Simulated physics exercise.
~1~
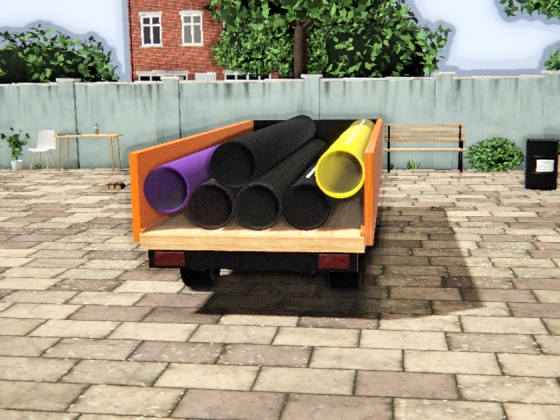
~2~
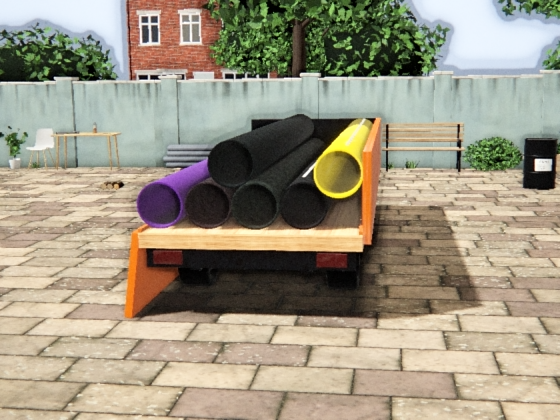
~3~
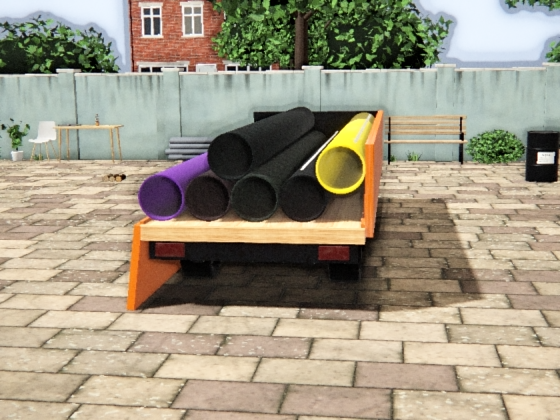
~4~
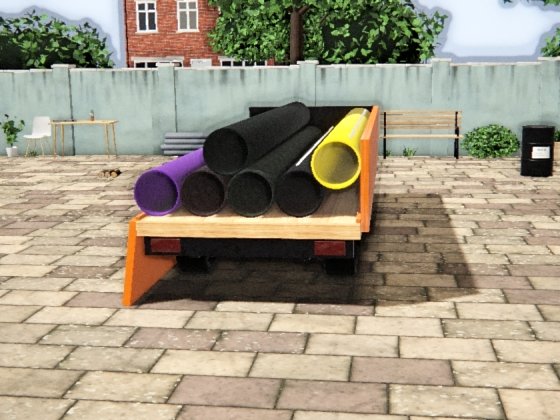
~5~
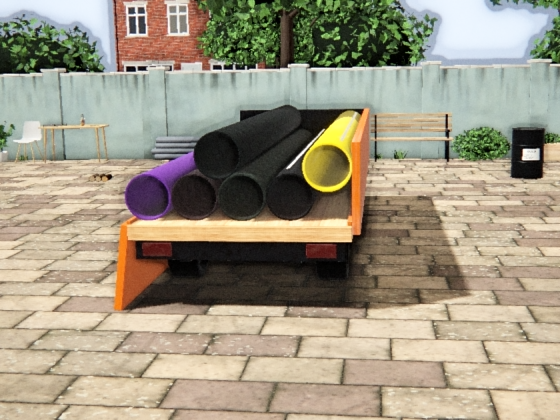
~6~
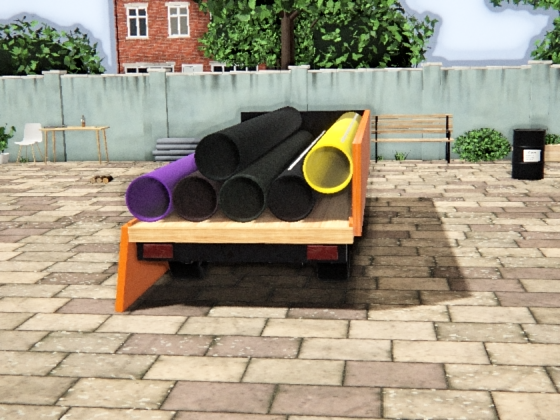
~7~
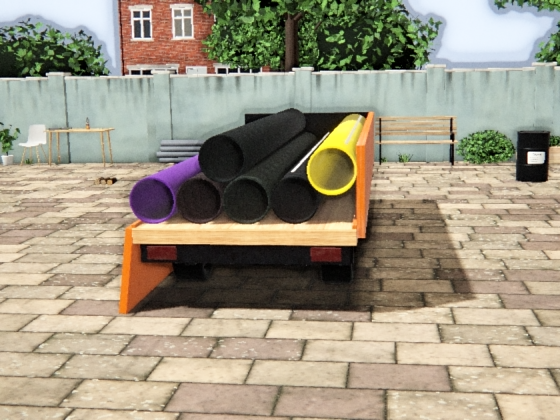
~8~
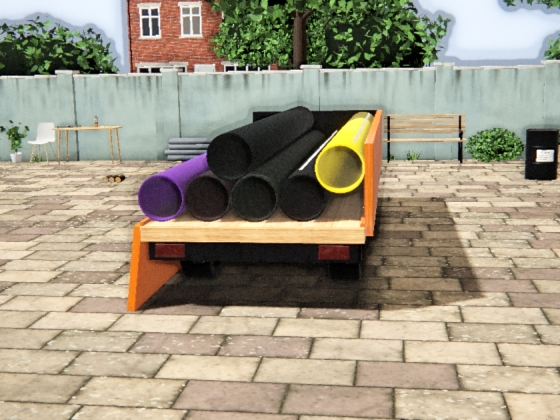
The left orange side of a parked trailer dropped open and hung down, and the purple pipe beside it settled slightly lower. The purple, yellow and black pipes then stayed put, all still aboard at the end.
